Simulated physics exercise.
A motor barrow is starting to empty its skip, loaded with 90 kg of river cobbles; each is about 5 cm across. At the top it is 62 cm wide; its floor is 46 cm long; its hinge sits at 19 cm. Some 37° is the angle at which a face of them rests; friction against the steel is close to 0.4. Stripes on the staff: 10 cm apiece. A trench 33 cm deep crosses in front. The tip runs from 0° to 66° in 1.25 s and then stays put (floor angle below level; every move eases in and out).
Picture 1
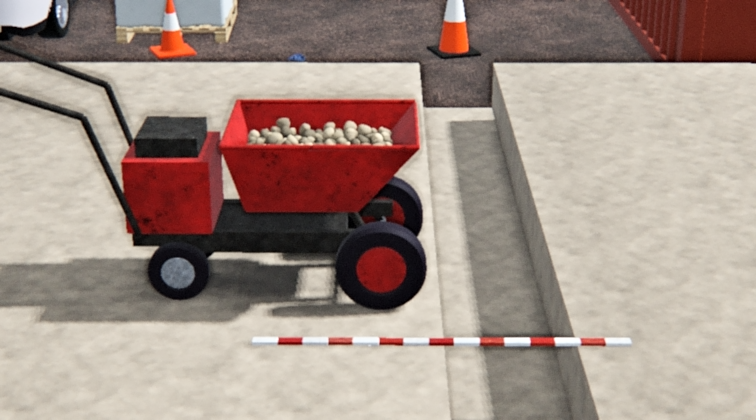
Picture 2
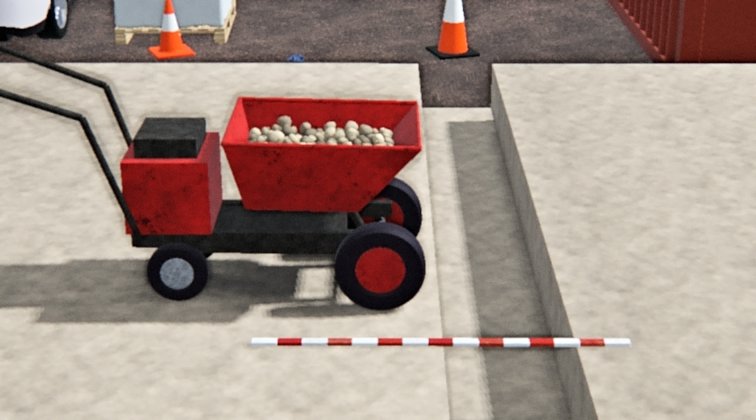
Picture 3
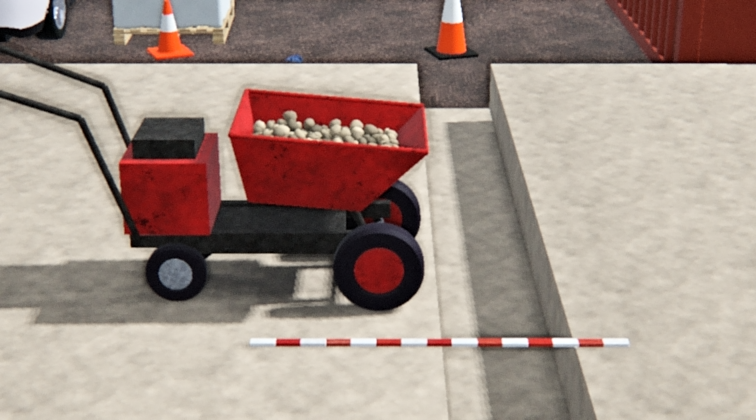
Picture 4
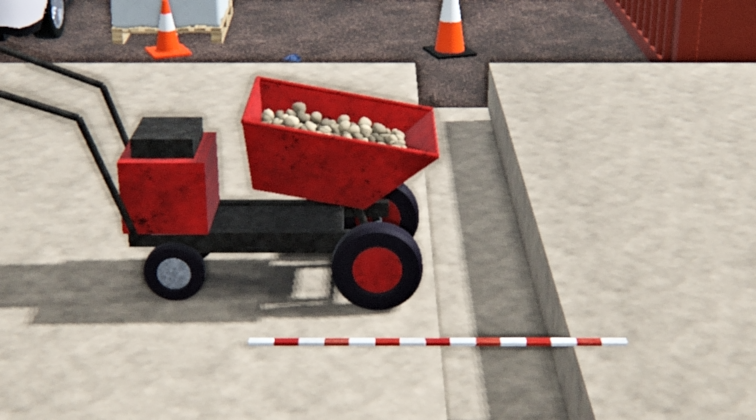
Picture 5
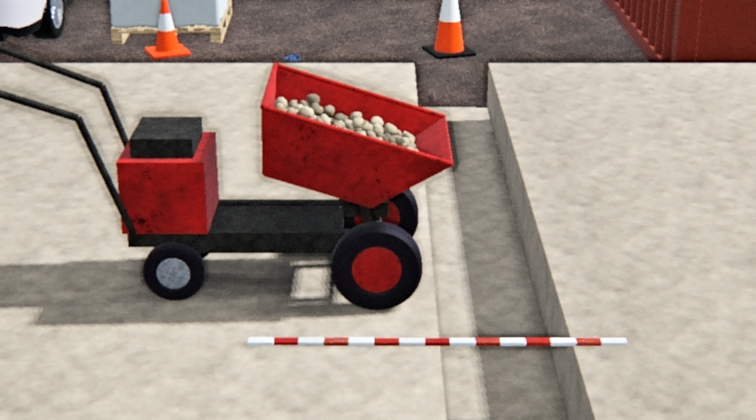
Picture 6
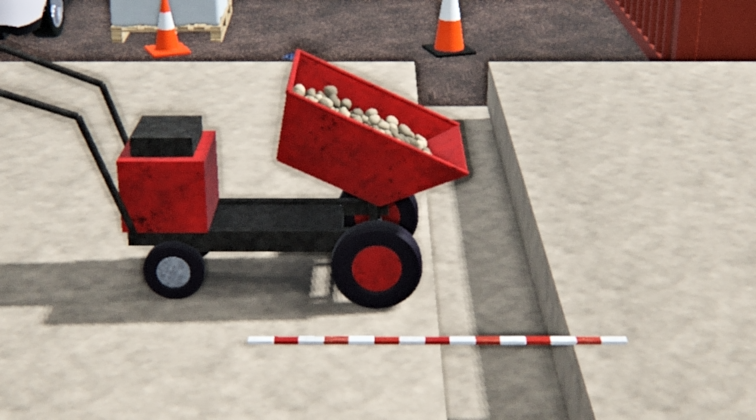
A red motor barrow loaded with rounded stones stood beside a trench, above a red-and-white striped staff, and its skip slowly tilted toward the right, the back edge rising while the stones stayed inside.
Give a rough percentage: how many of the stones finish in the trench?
70 %.
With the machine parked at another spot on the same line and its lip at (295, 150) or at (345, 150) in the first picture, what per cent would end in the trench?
First spot about 80, second spot about 100 per cent.
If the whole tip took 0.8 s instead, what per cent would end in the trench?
Roughly 60 per cent would.
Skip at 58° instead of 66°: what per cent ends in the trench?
I'd expect around 55 in a hundred.
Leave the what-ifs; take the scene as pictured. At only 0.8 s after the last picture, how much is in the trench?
About 20 per cent by then.
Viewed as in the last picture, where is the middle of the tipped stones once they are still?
Somewhere near pixel (534, 328).
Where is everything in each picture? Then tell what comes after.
The first picture shows lip at (419, 148), floor tilted 0°, highest stones at (322, 137).
In the second picture, the skip is at 1°, its lip at (421, 149); the top of the load is at (320, 136).
The third picture shows lip at (428, 152), floor tilted 5°, highest stones at (300, 132).
The fourth picture shows lip at (439, 157), floor tilted 11°, highest stones at (293, 123).
In the fifth picture, the skip is at 18°, its lip at (453, 164); the top of the load is at (296, 110).
The sixth picture shows lip at (467, 174), floor tilted 26°, highest stones at (312, 101).
Then, 0.4 s after the last picture the floor is at 56°, 100 % in the skip; the foremost stones are at (484, 197).
Then, 0.8 s after the last picture the floor is at 66°, 78 % in the skip, 19 % in the trench, 3 % past the trench; the foremost stones are at (576, 278).
Then, 1.2 s after the last picture the floor is at 66°, 38 % in the skip, 35 % in the trench, 27 % past the trench; the foremost stones are at (666, 272).
Then, 3.1 s after the last picture the floor is at 66°, 0 % in the skip, 70 % in the trench, 30 % past the trench; the foremost stones are at (741, 266).
